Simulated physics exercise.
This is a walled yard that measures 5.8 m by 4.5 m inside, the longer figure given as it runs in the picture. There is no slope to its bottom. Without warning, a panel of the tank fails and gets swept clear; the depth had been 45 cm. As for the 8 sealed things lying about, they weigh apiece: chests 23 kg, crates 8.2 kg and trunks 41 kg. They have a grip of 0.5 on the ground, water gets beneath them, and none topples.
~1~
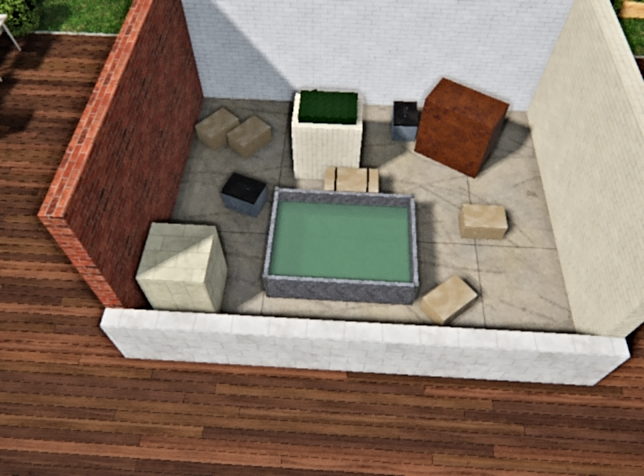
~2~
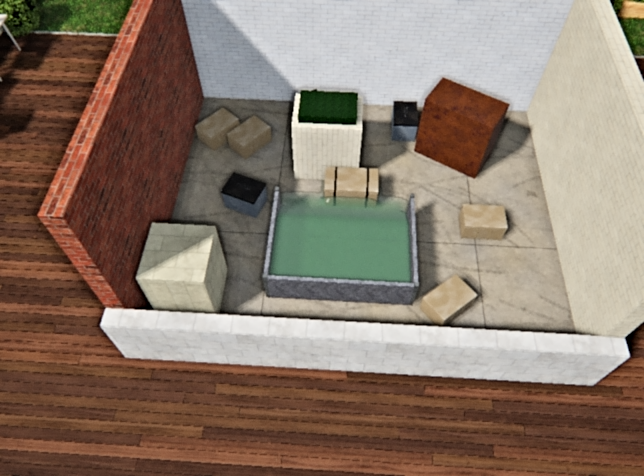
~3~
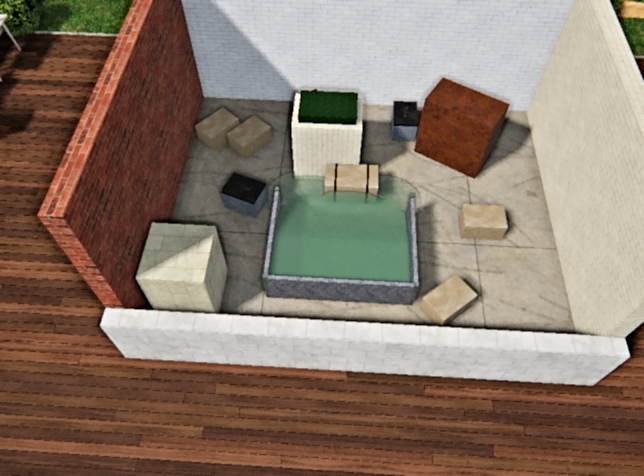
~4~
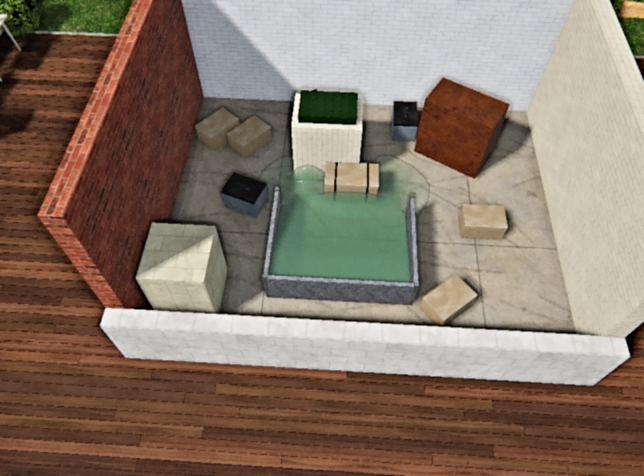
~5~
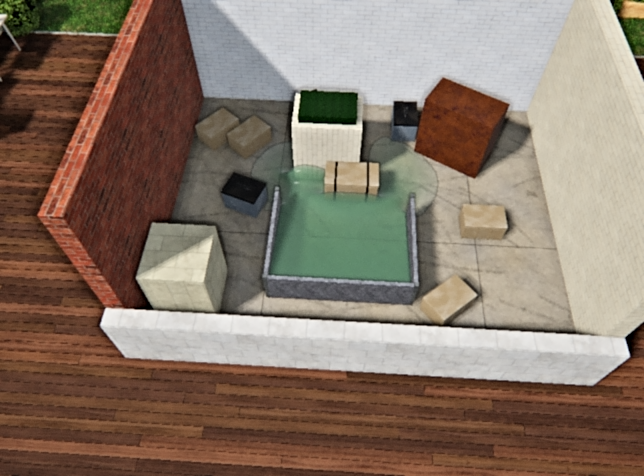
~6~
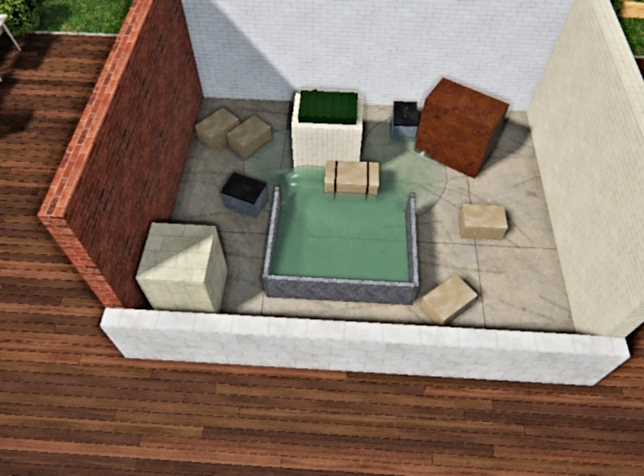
The tank's back panel disappears and green water spreads across the yard floor around nearby boxes.
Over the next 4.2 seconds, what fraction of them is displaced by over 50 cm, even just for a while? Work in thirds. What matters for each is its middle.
The fraction sits in the middle, a third or more yet beneath two thirds.
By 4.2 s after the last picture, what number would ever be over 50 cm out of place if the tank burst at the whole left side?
Then 5.
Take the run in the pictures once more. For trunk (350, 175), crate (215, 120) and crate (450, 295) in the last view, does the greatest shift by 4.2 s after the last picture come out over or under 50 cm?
Beyond the mark, beyond the mark, within the mark.
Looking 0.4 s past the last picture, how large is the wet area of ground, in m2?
8.5 m2.
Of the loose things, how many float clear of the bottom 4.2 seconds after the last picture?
That would be 2 of them.
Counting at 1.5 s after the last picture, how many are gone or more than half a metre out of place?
By then the count is 3.
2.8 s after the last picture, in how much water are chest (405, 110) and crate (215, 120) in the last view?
Around 5 cm and 11 cm.
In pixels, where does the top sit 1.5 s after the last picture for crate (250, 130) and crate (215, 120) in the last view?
Somewhere around (234, 95) and (210, 91).
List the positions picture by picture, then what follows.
The first picture shows a trunk at (352, 179) rests on the ground; a chest is out of sight; 2.6 m2 under water; 0 of 8 have shifted.
The second picture shows a trunk at (352, 179), on the bottom; a chest is out of sight; 3.3 m2 under water; 0 of 8 have shifted.
The third picture shows a trunk at (352, 175) rests on the ground, 8 cm from its start; a chest is out of sight; water covers 3.9 m2; 1 of 8 have shifted.
The fourth picture shows a trunk at (352, 174), on the bottom, 8 cm from its start; a chest is out of sight; water covers 4.8 m2; 1 of 8 have shifted.
The fifth picture shows a trunk at (352, 173), on the bottom, 8 cm from its start; a chest is out of sight; 5.6 m2 under water; 1 of 8 have shifted.
The sixth picture shows a trunk at (352, 173), on the bottom, 7 cm from its start; a chest is out of sight; 6.3 m2 under water; 1 of 8 have shifted.
Then, 0.4 s after the last picture 0 of 8 are over 50 cm from their spots; 1 afloat.
Then, 1.5 s after the last picture 3 of 8 are over 50 cm from their spots; 2 afloat.
Then, 2.8 s after the last picture 1 of 8 are over 50 cm from their spots; 2 afloat.
Then, 4.2 s after the last picture 3 of 8 are over 50 cm from their spots, and 3 have been at some point; 2 afloat.
